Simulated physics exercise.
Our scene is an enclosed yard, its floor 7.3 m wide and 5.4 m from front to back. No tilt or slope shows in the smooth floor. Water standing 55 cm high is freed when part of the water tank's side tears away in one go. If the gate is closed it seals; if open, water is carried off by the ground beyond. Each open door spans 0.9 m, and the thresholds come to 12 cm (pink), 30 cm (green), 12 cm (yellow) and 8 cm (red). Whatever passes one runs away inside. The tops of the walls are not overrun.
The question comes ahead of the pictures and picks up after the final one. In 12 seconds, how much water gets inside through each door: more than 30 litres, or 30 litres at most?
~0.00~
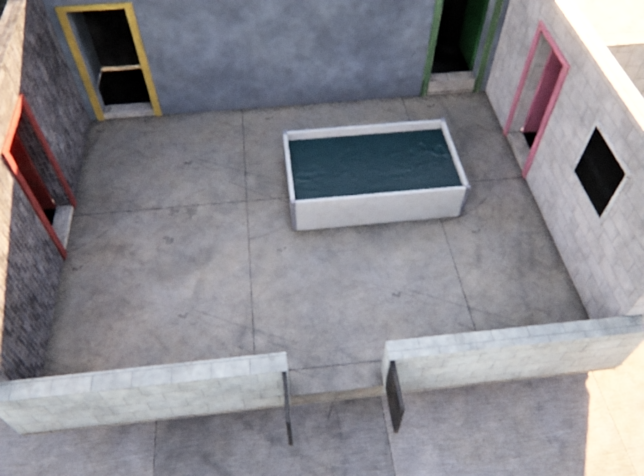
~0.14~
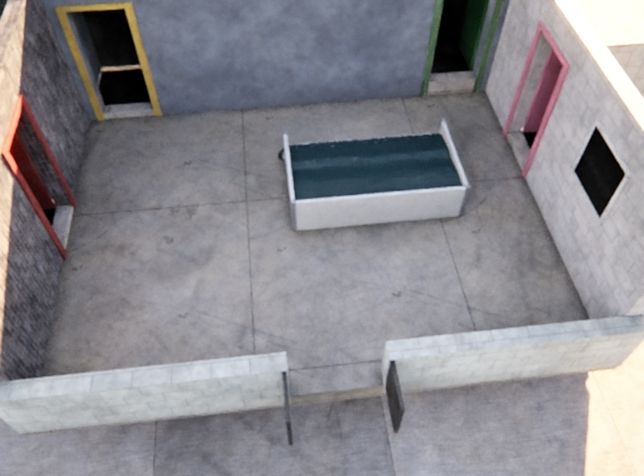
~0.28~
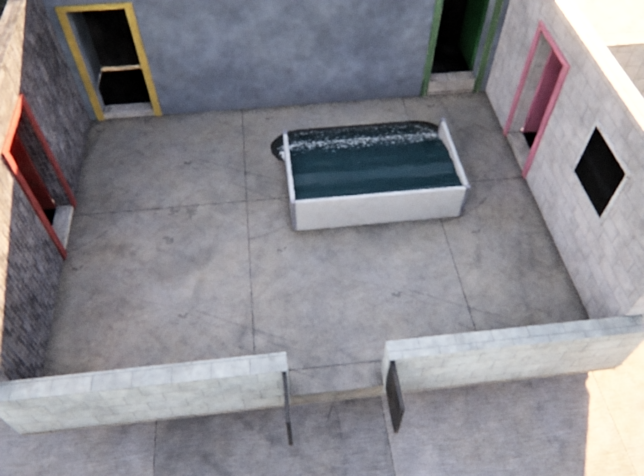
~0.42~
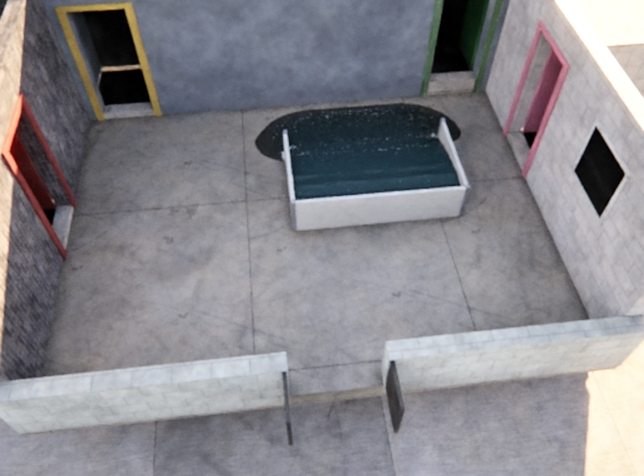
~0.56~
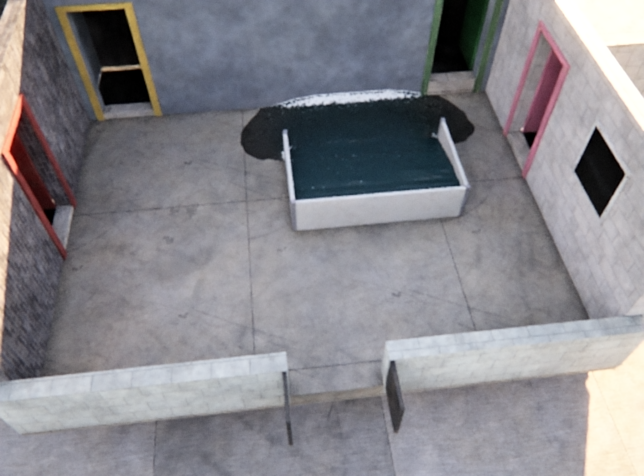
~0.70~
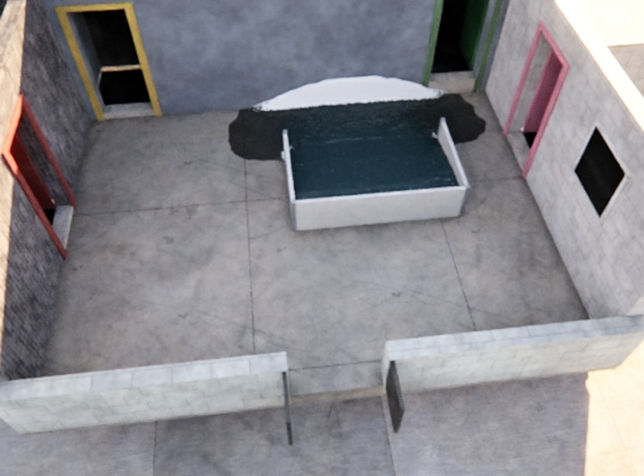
After that time: The pink door, 30 litres at most; the green door, 30 litres at most; the yellow door, 30 litres at most; the red door, 30 litres at most.
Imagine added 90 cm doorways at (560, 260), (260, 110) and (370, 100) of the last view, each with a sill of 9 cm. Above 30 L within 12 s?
In that order: Short of it, beyond it, beyond it.
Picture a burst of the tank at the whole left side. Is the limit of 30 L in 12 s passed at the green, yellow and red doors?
Then: Green short of it, yellow beyond it, red beyond it.
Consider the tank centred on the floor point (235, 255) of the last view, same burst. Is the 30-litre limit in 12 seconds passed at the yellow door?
Lab note: Yellow door, limit broken.
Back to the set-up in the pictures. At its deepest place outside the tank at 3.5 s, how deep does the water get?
I'd put it at close to 20 cm.
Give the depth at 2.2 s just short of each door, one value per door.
Depths in centimetres - pink: 10, green: 25, yellow: 6, red: 0.
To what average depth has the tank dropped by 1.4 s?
Mean depth: About 23 cm.
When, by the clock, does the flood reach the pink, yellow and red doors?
Pink: 1.8 s; yellow: 1.8 s; red: 3.0 s.
After 1.4 s water covers 15 % of the floor and is deepest (42 cm) near (352, 119); pink door not reached, green door 20 cm at the sill, 0 L in, yellow door not reached, red door not reached.
After 2.2 s water covers 25 % of the floor and is deepest (38 cm) near (481, 97); pink door 10 cm at the sill, 0 L in, green door 25 cm at the sill, 0 L in, yellow door 6 cm at the sill, 0 L in, red door not reached.
After 3.5 s water covers 55 % of the floor and is deepest (20 cm) near (481, 97); pink door 15 cm at the sill, 4 L in, green door 19 cm at the sill, 1 L in, yellow door 9 cm at the sill, 0 L in, red door 11 cm at the sill, 0 L in.
After 7.0 s water covers 85 % of the floor and is deepest (11 cm) near (567, 288); pink door 6 cm at the sill, 8 L in, green door 8 cm at the sill, 1 L in, yellow door 7 cm at the sill, 4 L in, red door 5 cm at the sill, 6 L in.
After 12.0 s water covers 95 % of the floor and is deepest (9 cm) near (37, 405); pink door 4 cm at the sill, 8 L in, green door 5 cm at the sill, 1 L in, yellow door 6 cm at the sill, 5 L in, red door 4 cm at the sill, 6 L in.
